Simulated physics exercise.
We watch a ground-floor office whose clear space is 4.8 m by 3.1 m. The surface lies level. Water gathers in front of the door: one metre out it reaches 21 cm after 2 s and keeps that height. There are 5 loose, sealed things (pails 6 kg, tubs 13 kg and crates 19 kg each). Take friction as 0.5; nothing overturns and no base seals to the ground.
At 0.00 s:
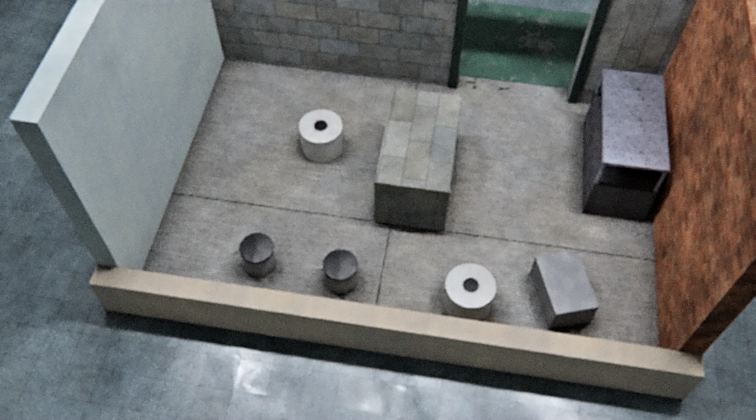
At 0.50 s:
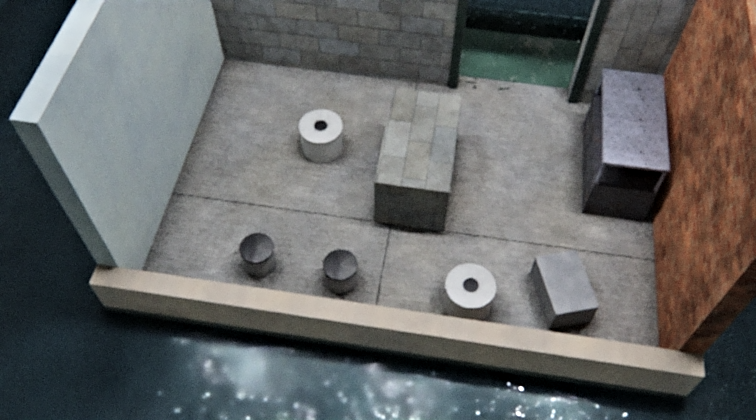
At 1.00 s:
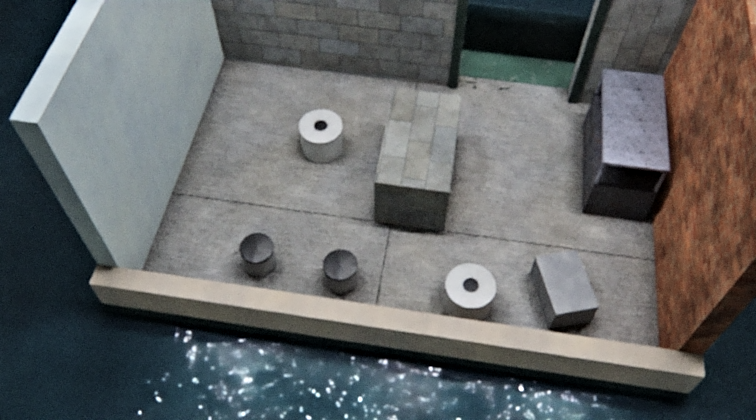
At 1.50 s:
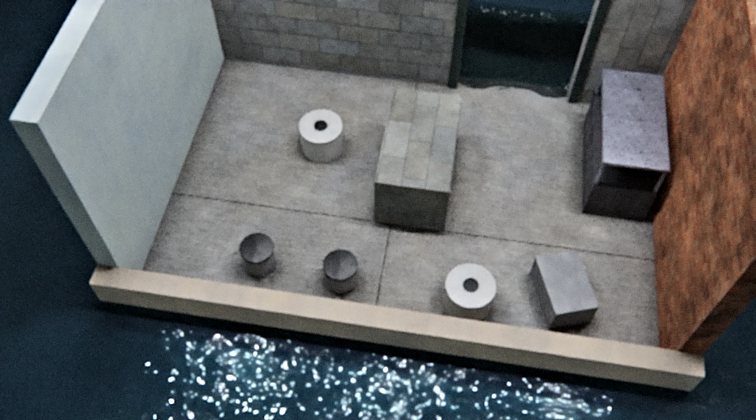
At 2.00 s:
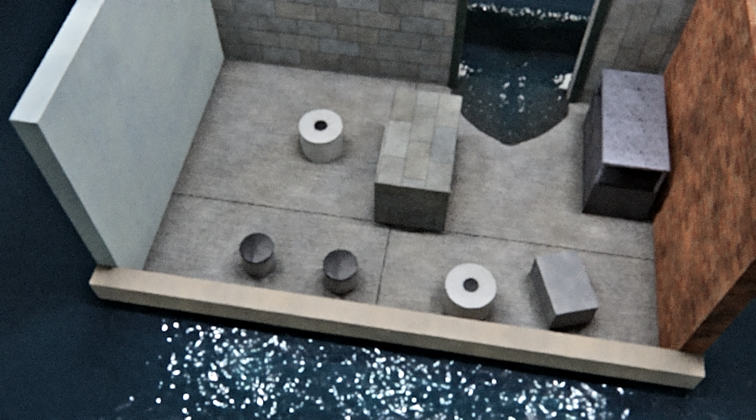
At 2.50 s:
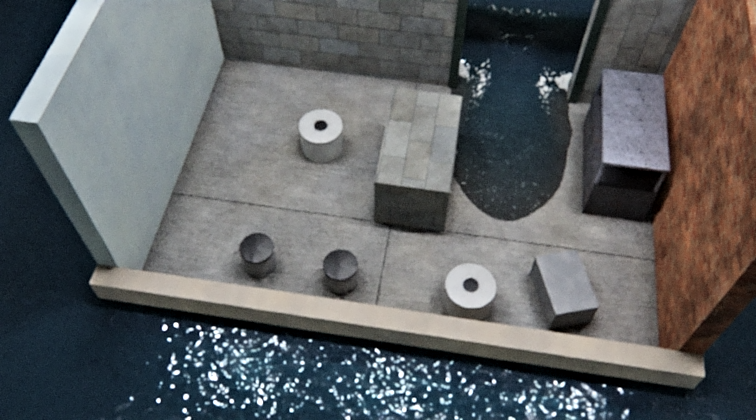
In a ground-floor office with tubs and blocky objects standing about, dark water rose outside the doorway at the back, then slipped in and spread across the floor, while nothing inside shifted.
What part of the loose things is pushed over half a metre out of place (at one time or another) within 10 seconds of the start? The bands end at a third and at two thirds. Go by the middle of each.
Share: Two thirds or above.
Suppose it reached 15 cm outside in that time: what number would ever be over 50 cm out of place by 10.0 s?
In that case 2 of them.
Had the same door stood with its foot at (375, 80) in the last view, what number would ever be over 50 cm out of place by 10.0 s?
In that case 4 of them.
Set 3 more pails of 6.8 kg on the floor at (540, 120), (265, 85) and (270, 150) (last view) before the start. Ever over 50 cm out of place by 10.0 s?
In turn: Past it, under, under.
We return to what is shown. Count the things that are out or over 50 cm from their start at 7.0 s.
By then 2.
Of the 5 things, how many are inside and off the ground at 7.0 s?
At that moment 1.
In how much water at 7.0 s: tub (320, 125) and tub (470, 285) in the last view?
Roughly 2 and 5 cm.
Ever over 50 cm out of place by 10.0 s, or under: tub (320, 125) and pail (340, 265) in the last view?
In turn: Short of it, past it.
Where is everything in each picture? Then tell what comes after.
The first frame shows a pail at (340, 264), on the bottom; a tub at (321, 126), on the bottom; water covers 0.0 m2; 0 of 5 have shifted.
The second frame shows a pail at (340, 264) rests on the ground; a tub at (321, 126) rests on the ground; 0.0 m2 under water; 0 of 5 have shifted.
The third frame shows a pail at (340, 264) rests on the ground; a tub at (321, 126), on the bottom; 0.0 m2 under water; 0 of 5 have shifted.
The fourth frame shows a pail at (340, 264) rests on the ground; a tub at (321, 126) rests on the ground; 0.0 m2 under water; 0 of 5 have shifted.
The fifth frame shows a pail at (340, 264) rests on the ground; a tub at (321, 126), on the bottom; water covers 0.7 m2; 0 of 5 have shifted.
The sixth frame shows a pail at (340, 264) rests on the ground; a tub at (321, 126), on the bottom; water covers 1.8 m2; 0 of 5 have shifted.
After 3.5 s 0 of 5 are over 50 cm from their spots; 0 afloat.
After 4.5 s 0 of 5 are over 50 cm from their spots; 2 afloat.
After 7.0 s 2 of 5 are over 50 cm from their spots; 1 afloat.
After 10.0 s 3 of 5 are over 50 cm from their spots, and 4 have been at some point; 3 afloat.
